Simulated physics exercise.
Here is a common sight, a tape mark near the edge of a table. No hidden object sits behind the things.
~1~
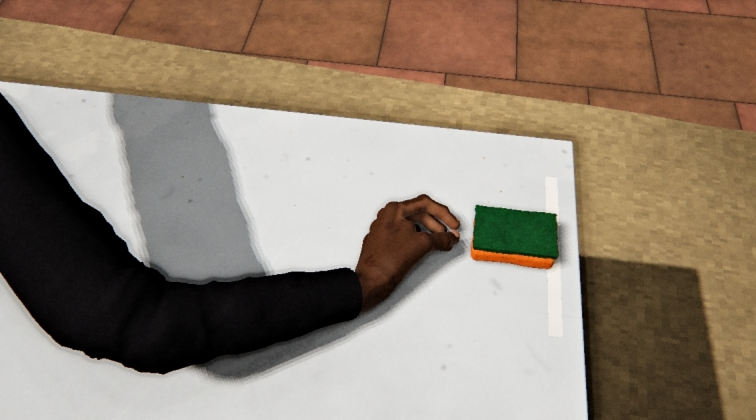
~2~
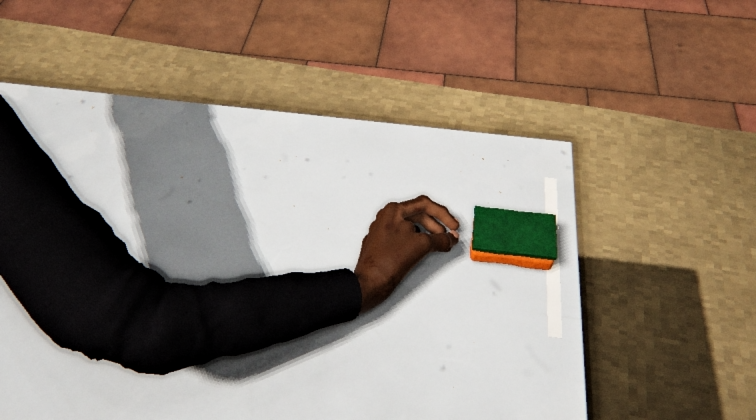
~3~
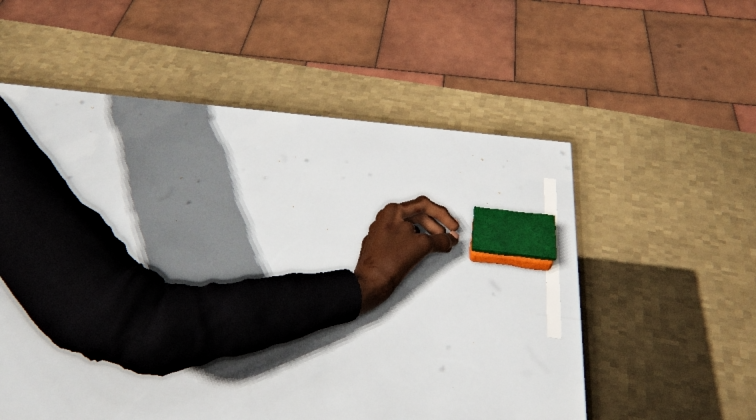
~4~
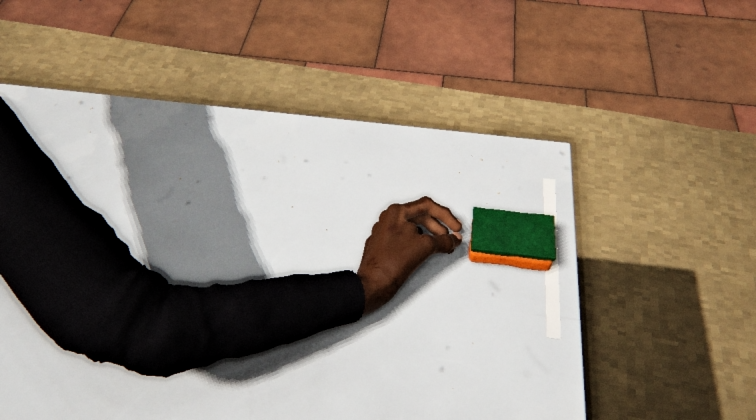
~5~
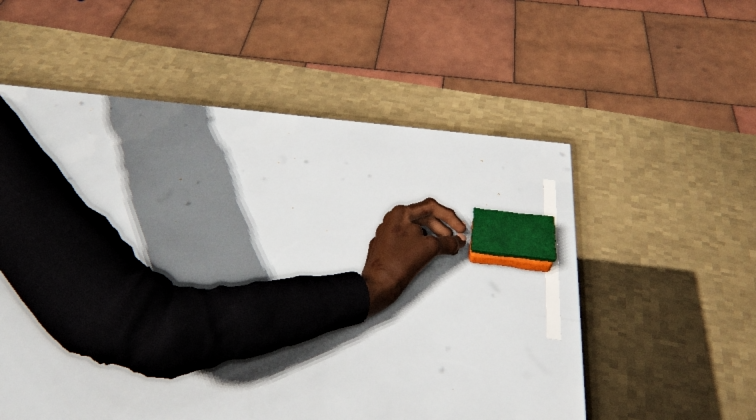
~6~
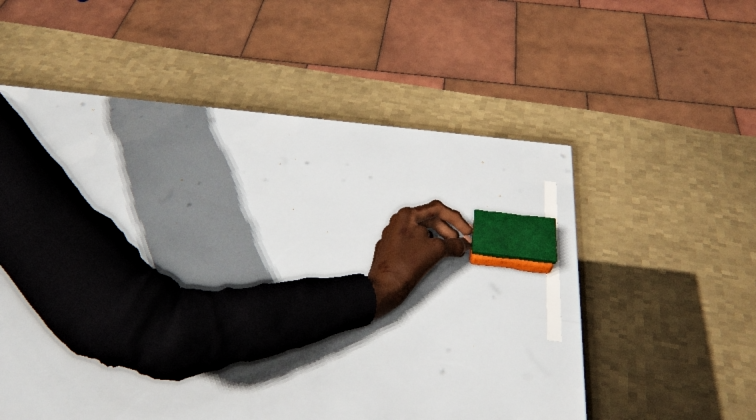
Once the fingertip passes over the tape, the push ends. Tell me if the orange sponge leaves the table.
So the orange sponge goes off the side, as it turns out.
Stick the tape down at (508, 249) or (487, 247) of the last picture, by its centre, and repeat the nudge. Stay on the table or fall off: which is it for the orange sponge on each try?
Try one: It never leaves the tabletop; try two: It never leaves the tabletop.
Then, 1.42 s past the last view, orange sponge leaning 46° off how it started near (604, 266).
Then, 1.64 s past the last view, orange sponge in the air near (558, 388).
Then, 1.84 s past the last view, orange sponge come down.
Finally, the orange sponge drops to the floor.
